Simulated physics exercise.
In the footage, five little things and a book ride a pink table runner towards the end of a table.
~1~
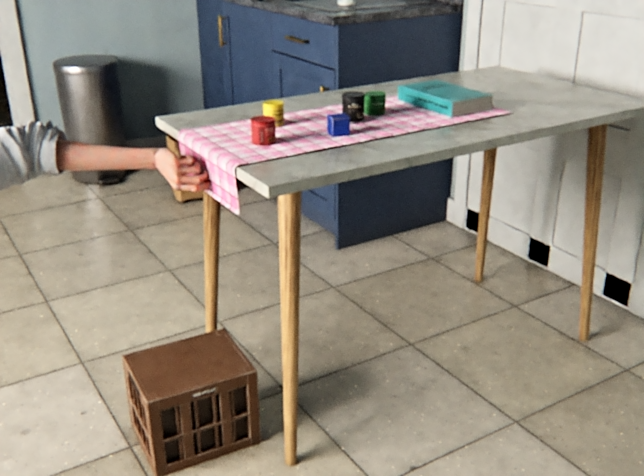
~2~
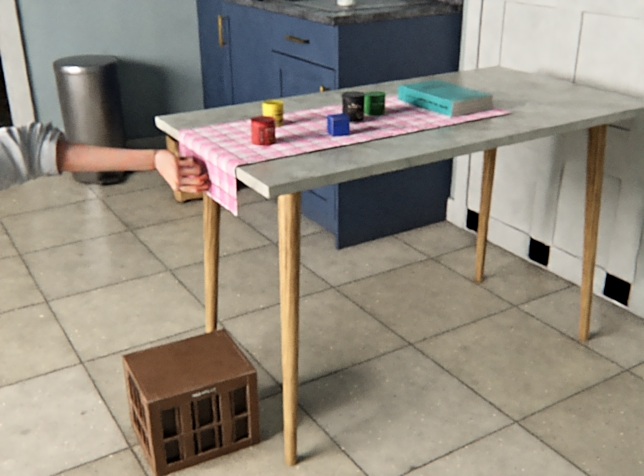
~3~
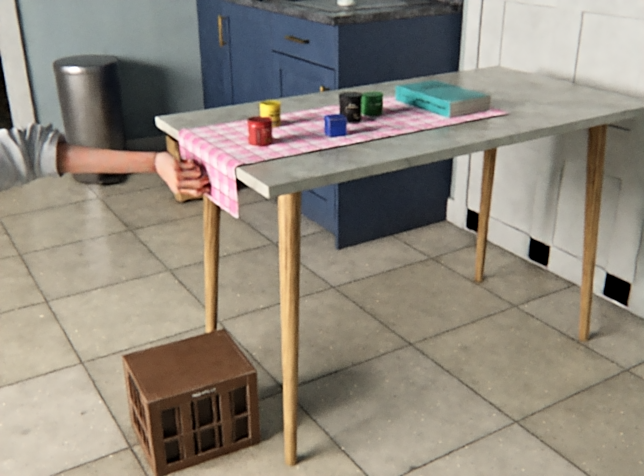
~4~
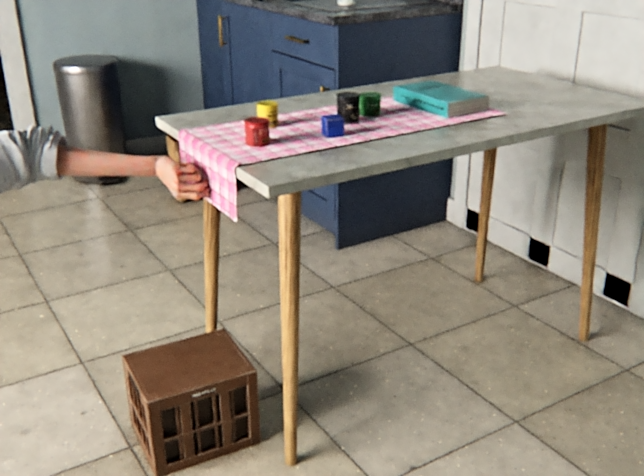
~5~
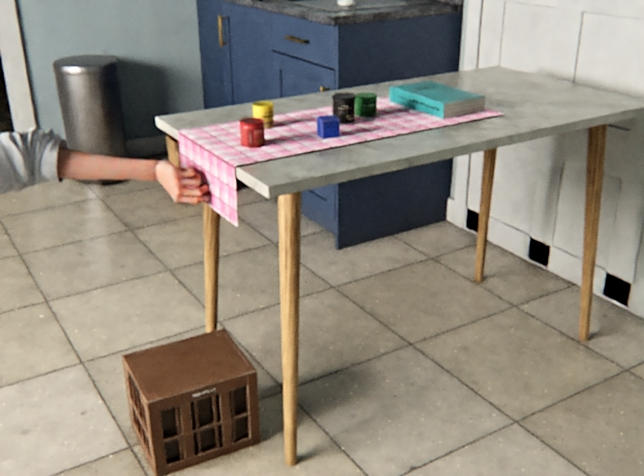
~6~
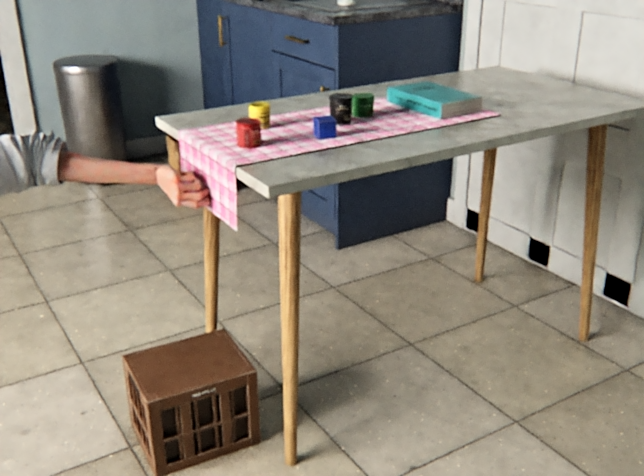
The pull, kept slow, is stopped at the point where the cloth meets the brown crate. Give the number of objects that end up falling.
The number is four.
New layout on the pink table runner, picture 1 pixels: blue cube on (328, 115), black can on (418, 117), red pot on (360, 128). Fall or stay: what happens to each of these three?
Looks like the blue cube ends up down, the black can hangs in there, and the red pot ends up down.
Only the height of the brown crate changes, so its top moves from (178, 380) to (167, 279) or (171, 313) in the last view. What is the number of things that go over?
Then 1 and 2.
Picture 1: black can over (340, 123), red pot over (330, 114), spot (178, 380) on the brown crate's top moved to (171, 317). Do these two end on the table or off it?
The black can stays put, the red pot stays put.
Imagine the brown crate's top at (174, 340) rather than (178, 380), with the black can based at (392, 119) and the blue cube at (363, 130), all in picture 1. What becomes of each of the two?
The black can stays aboard, and the blue cube stays aboard.
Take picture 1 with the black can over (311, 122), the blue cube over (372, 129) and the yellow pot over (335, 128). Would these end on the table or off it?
The black can topples down, the blue cube topples down, and the yellow pot topples down.
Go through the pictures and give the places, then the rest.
The first picture shows hem (239, 215); red pot (263, 119); yellow pot (273, 102); blue cube (339, 116); black can (353, 94); green pot (375, 93); top of the crate (178, 380).
The second picture shows hem (237, 216); red pot (263, 119).
The third picture shows hem (238, 219); yellow pot (270, 103).
The fourth picture shows hem (237, 222); blue cube (333, 117); top of the crate (178, 380).
The fifth picture shows hem (238, 227); black can (344, 95).
The sixth picture shows hem (237, 231); red pot (248, 121); yellow pot (259, 104); blue cube (325, 118); black can (341, 96); green pot (363, 95).
Soon after, hem near (211, 277); red pot gone.
Then, hem near (213, 323); red pot, yellow pot and blue cube gone.
At rest, hem on the crate; red pot, yellow pot, blue cube and black can gone. It carries off four.
